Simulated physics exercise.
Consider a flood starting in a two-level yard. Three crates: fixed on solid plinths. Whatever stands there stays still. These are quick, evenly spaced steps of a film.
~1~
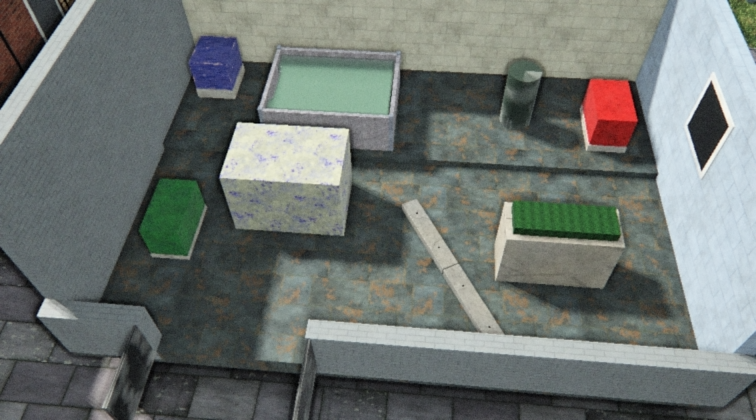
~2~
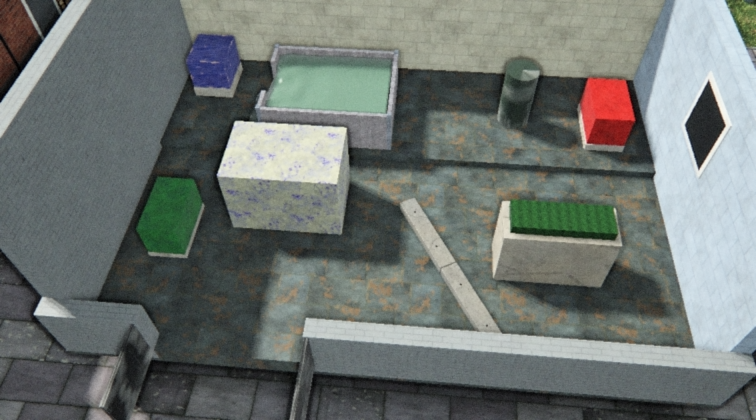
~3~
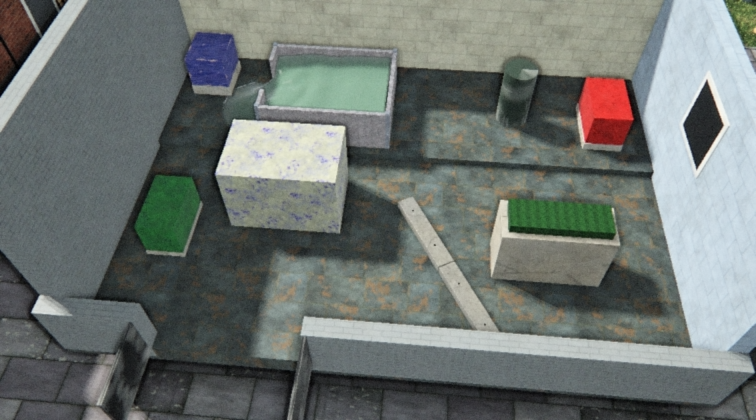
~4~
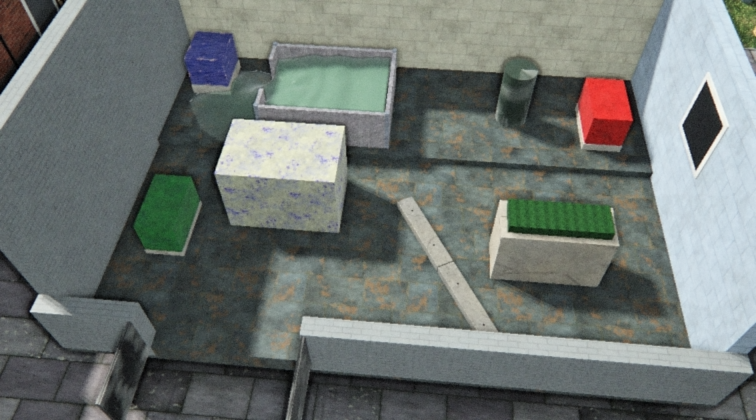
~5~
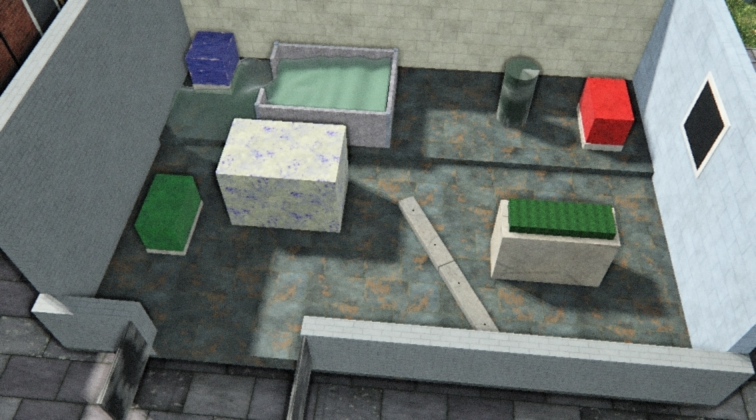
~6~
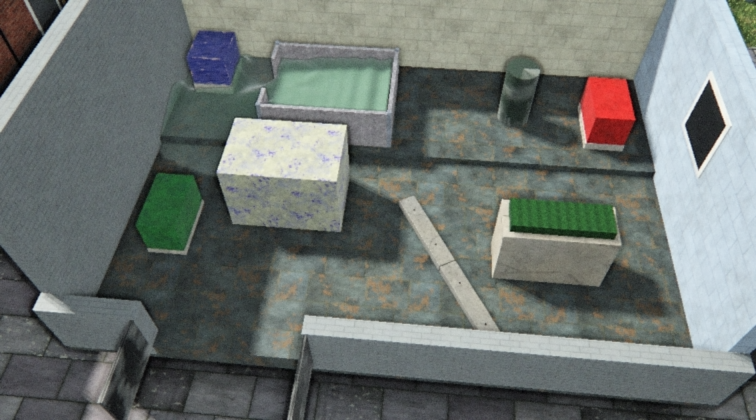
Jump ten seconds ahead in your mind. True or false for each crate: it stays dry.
Red crate: True, it stays dry; blue crate: False, it gets wet; green crate: False, it gets wet.
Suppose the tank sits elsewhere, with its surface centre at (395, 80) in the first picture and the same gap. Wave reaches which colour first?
That would be the one in blue.
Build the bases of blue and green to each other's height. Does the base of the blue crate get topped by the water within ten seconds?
My guess is that the blue one is inundated.
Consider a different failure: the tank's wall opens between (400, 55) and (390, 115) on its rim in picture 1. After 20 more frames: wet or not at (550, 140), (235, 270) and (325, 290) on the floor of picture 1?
Soaked, untouched, untouched.
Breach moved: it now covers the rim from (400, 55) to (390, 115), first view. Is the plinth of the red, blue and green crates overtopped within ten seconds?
Result - red crate gets flooded; blue crate is not reached; green crate is not reached.
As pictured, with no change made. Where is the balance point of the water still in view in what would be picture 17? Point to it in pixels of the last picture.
I'd mark it close to (276, 115).
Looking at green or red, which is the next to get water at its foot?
The crate marked green, then.
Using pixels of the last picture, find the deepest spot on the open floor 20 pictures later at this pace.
At about (86, 322).
A moment on, water covers 15 % of the floor; the red crate not reached, the blue crate water round its plinth, the green crate water round its plinth.
Next, water covers 20 % of the floor; the red crate not reached, the blue crate water round its plinth, the green crate water round its plinth.
Then, water covers 35 % of the floor; the red crate not reached, the blue crate water round its plinth, the green crate water round its plinth.
Later, water covers 60 % of the floor; the red crate water round its plinth, the blue crate water round its plinth, the green crate water round its plinth.
In the end, water covers 85 % of the floor; the red crate stayed above the water, the blue crate was topped, the green crate was topped.
